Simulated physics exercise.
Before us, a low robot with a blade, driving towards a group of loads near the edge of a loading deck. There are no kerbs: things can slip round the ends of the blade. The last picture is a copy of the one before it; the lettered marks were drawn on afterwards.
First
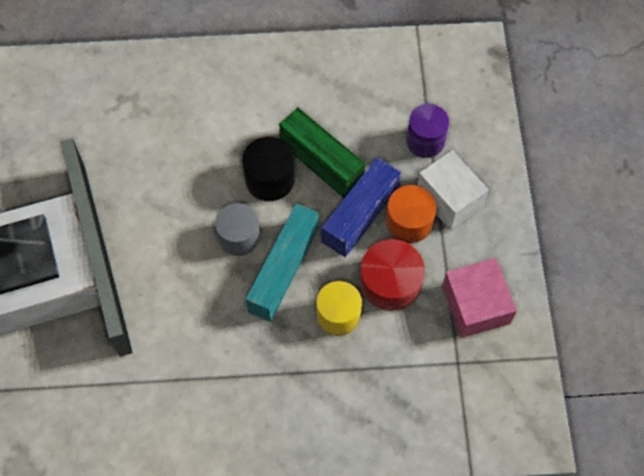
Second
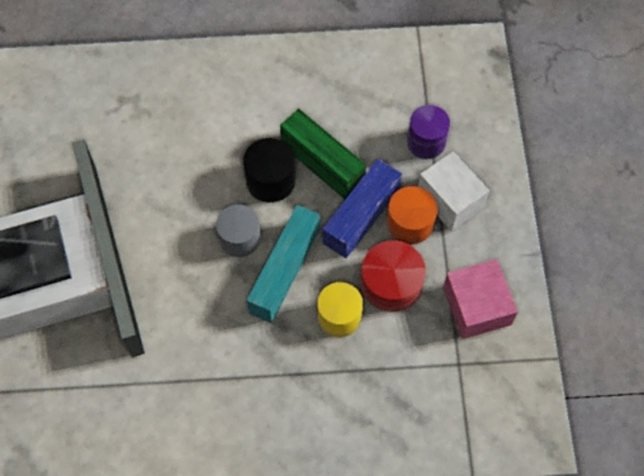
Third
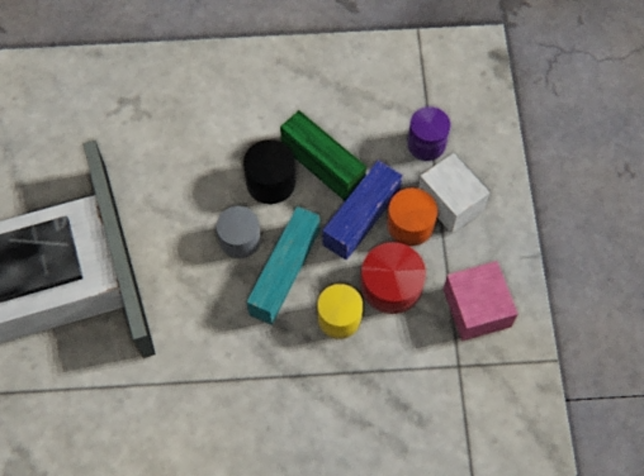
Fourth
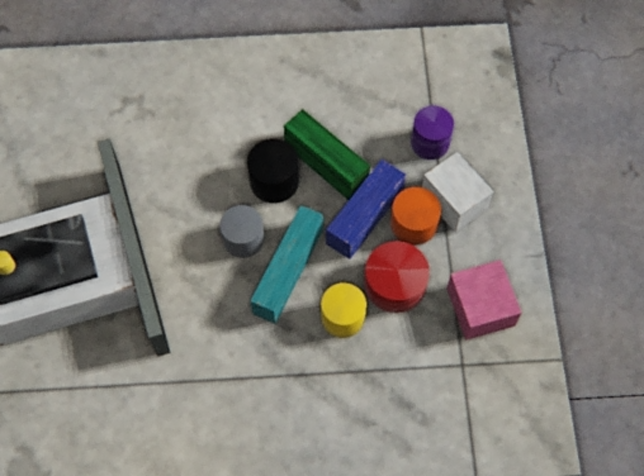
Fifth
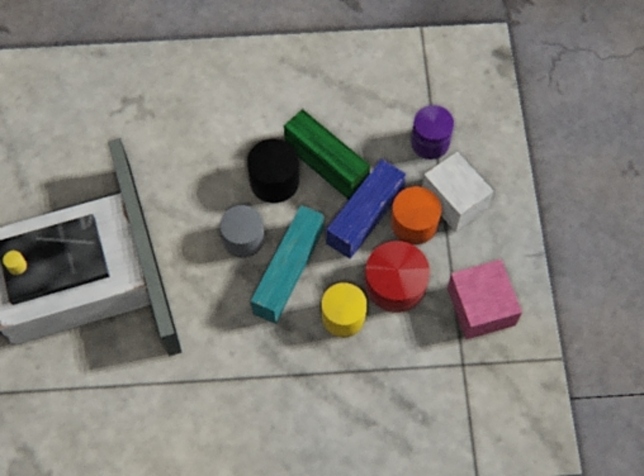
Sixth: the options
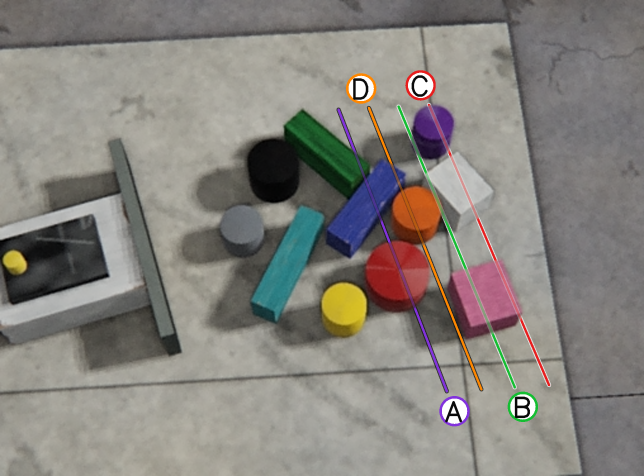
A low white robot with a wide dark blade on its front crept in from the left toward a cluster of colorful blocks and cylinders, which stayed still on the pale marbled surface.
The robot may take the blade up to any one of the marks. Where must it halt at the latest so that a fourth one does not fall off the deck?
Line B.
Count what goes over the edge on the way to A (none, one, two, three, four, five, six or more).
By then, none.
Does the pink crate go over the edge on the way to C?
Yes.
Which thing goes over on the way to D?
It is the white crate.
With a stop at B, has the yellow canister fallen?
No.
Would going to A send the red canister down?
No.
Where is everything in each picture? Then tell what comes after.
The first picture shows red canister (392, 275); white crate (451, 191); blue bar (362, 207).
The second picture shows robot (23, 257); grey canister (238, 231).
The third picture shows robot (34, 257); black canister (271, 172).
The fourth picture shows robot (49, 256); turquoise bar (288, 264).
The fifth picture shows robot (61, 256); purple canister (432, 132); orange canister (416, 216); red canister (397, 277).
On the marked copy, A at (390, 242); B at (453, 238); C at (485, 236); D at (422, 240).
Taking B. A third of the way, robot (175, 249); turquoise bar (306, 258); grey canister (278, 224).
Two thirds of the way, robot (290, 242); white crate (496, 186); pink crate (505, 304).
When it is over, robot (378, 237); white crate over the edge; orange canister over the edge; two fallen.
As for the rest, A is within the limit but short; C drops five; D is within the limit but short.
